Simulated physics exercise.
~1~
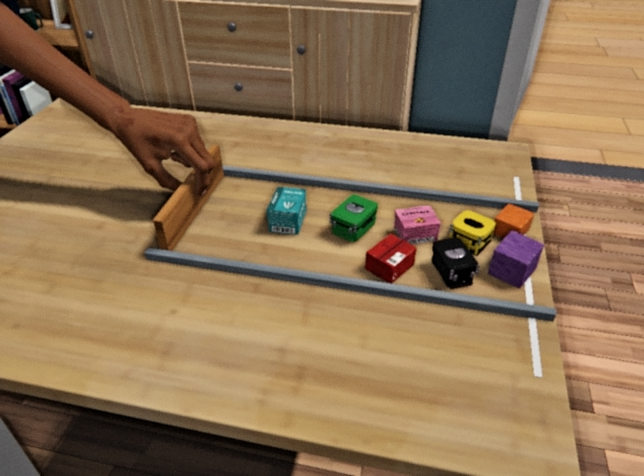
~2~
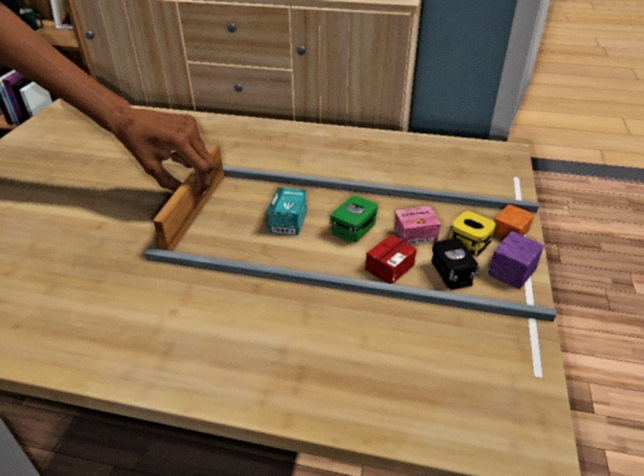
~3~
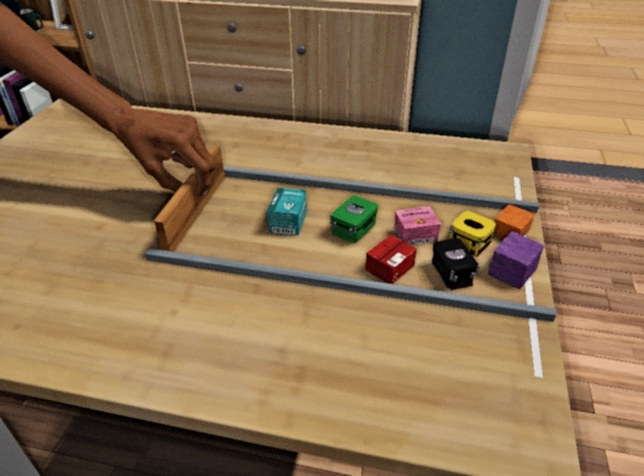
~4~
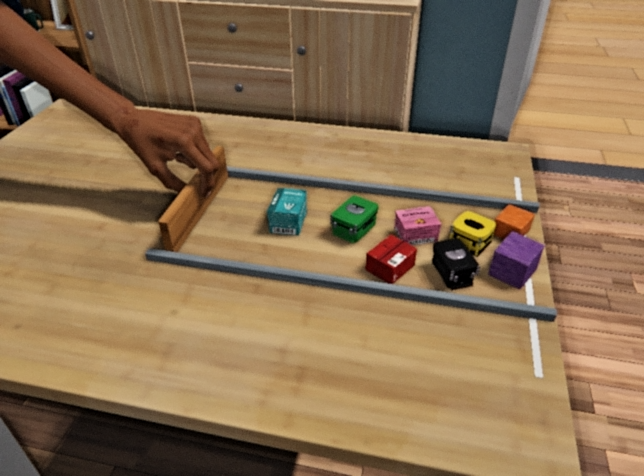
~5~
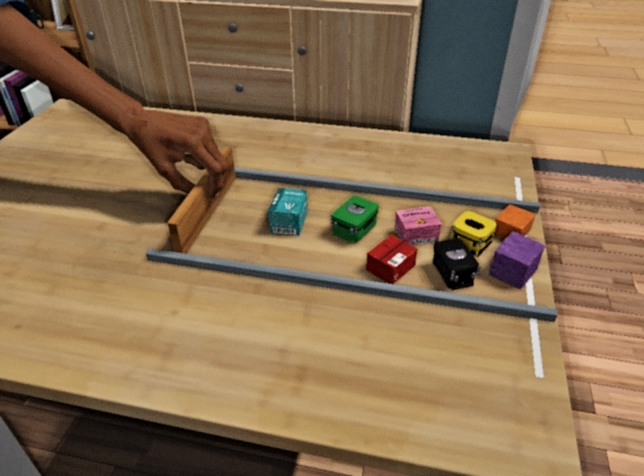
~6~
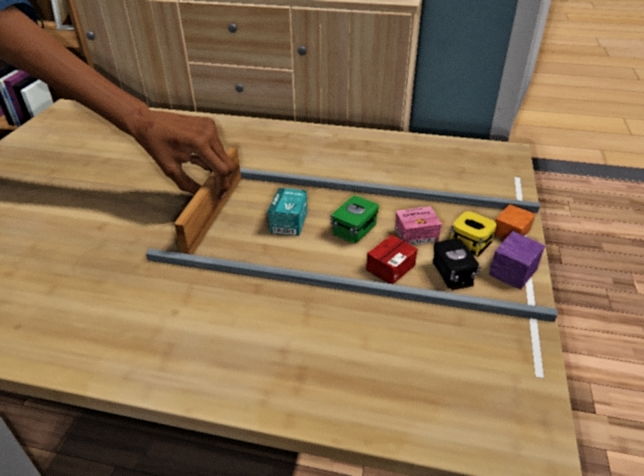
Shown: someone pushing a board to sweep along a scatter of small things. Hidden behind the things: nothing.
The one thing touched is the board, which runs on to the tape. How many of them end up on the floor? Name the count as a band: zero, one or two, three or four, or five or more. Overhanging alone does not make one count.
The count falls in the five or more band.
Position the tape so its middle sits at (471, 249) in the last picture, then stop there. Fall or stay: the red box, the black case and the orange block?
In that case the red box hangs on, the black case hangs on and the orange block hangs on.
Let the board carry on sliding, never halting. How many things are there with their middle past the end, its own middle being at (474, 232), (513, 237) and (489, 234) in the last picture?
Per position: 3 / 5 / 3.
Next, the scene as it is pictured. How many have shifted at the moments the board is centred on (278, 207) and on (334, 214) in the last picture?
The first count is 1, and then it's 3.
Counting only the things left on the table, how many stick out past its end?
The number would be 3.
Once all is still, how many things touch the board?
Count: 3.
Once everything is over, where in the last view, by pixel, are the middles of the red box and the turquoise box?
About (550, 285), and the other about (546, 245).
Soon after, none off yet; orange block at rest near (514, 224); purple block at rest near (517, 260); yellow case at rest near (473, 234).
After that, none off yet; orange block displaced a little near (521, 219); purple block displaced a little near (534, 266); yellow case displaced well along near (548, 242).
In the end, the number that fall off is five or more; gone, green case, pink box, black case, yellow case and purple block.
